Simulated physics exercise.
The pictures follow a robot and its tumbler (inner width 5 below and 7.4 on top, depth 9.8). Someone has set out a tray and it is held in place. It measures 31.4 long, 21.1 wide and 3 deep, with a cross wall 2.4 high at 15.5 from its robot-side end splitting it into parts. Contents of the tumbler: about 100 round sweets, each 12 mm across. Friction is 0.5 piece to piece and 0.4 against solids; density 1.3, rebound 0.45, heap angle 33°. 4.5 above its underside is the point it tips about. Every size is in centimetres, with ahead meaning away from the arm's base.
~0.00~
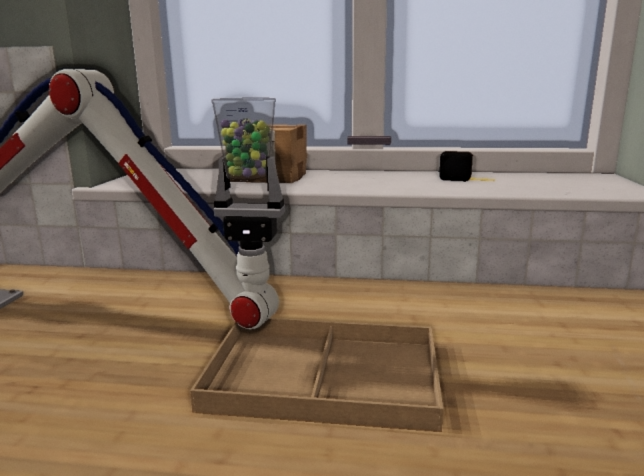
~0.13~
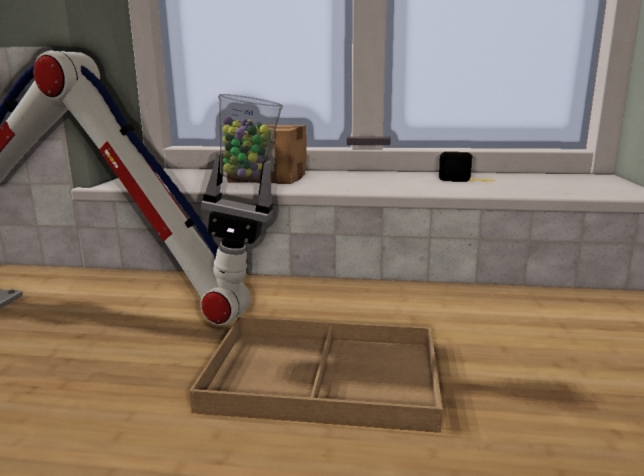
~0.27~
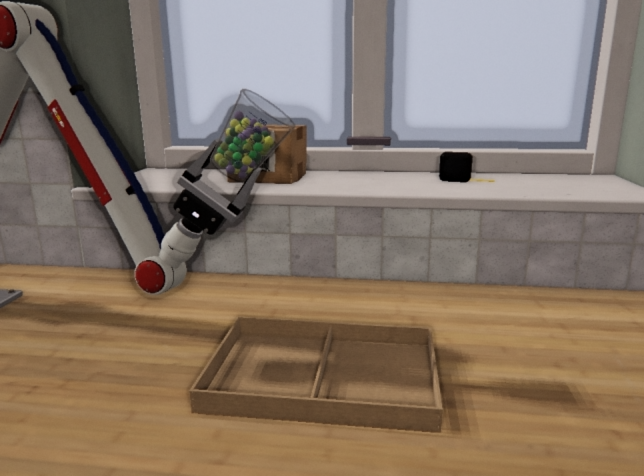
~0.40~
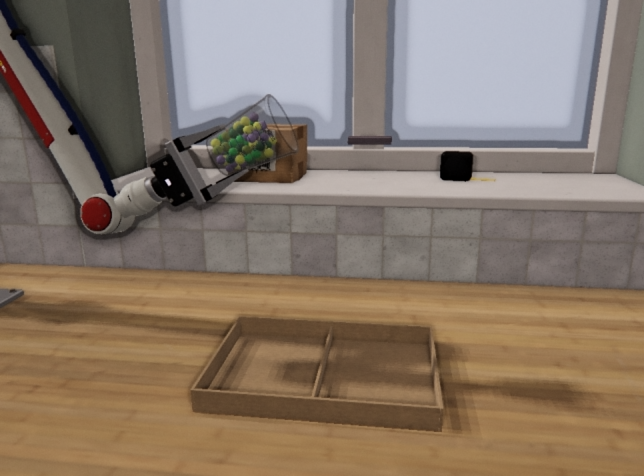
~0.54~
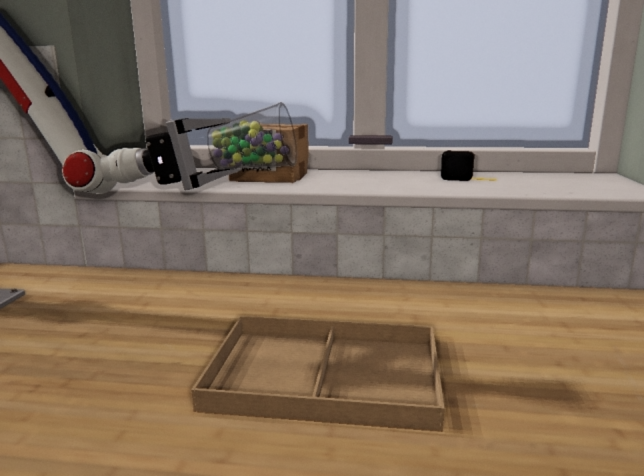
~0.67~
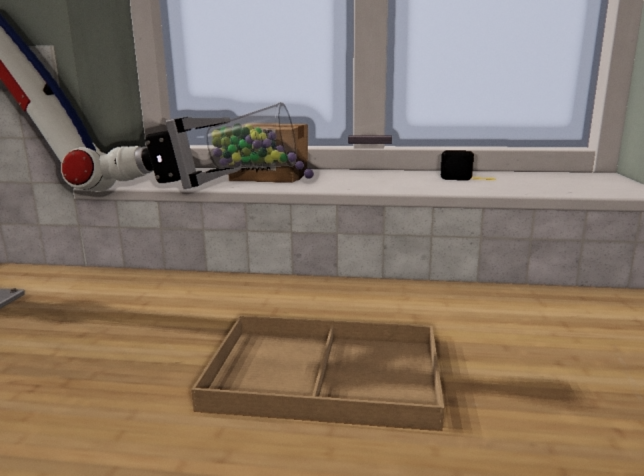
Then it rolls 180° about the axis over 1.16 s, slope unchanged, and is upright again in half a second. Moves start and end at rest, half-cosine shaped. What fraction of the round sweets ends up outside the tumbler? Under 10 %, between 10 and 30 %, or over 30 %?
Between 10 and 30 %.
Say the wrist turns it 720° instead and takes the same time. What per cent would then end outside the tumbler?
Roughly 40 %.
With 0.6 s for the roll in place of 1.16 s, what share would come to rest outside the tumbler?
With that change you'd see near 15 per cent.
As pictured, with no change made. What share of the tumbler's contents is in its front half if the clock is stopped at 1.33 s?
Some 40 percent of the contents is nearer the viewer than the centre line.
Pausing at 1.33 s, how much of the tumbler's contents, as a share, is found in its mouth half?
40 %, about.
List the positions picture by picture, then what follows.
Tumbler middle at (246, 140), upright; upper third of the load around (247, 131), from x 225 to 265, top at y 125; 98 in the tumbler, in the first frame.
Tumbler middle at (246, 140), tipped 10°; upper third of the load around (246, 131), from x 225 to 265, top at y 120, in the second frame.
Tumbler middle at (248, 141), tipped 36°; upper third of the load around (246, 132), from x 220 to 270, top at y 115, in the third frame.
Tumbler middle at (249, 141), tipped 64°; upper third of the load around (247, 132), from x 215 to 275, top at y 115, in the fourth frame.
Tumbler middle at (251, 142), tipped 79°; upper third of the load around (245, 133), from x 215 to 285, top at y 125, in the fifth frame.
Tumbler middle at (250, 141), tipped 80°; upper third of the load around (242, 135), from x 215 to 310, top at y 130; 96 in the tumbler, 2 in flight or on a rim, in the sixth frame.
By 1.33 s, tipped 80°, highest piece 36 above the table; 92 in the tumbler, 4 in the far-side part, 1 in the robot-side part, 1 in flight or on a rim.
By 2.00 s, tipped 60°, highest piece 35 above the table; 80 in the tumbler, 12 in the far-side part, 5 in the robot-side part, 1 in flight or on a rim.
By 2.53 s, upright, highest piece 37 above the table; 80 in the tumbler, 12 in the far-side part, 6 in the robot-side part.
By 3.23 s, upright, highest piece 37 above the table; 80 in the tumbler, 12 in the far-side part, 6 in the robot-side part.
Final count, 80 in the tumbler, 12 in the far-side part, 6 in the robot-side part. That is 18 % outside the tumbler.
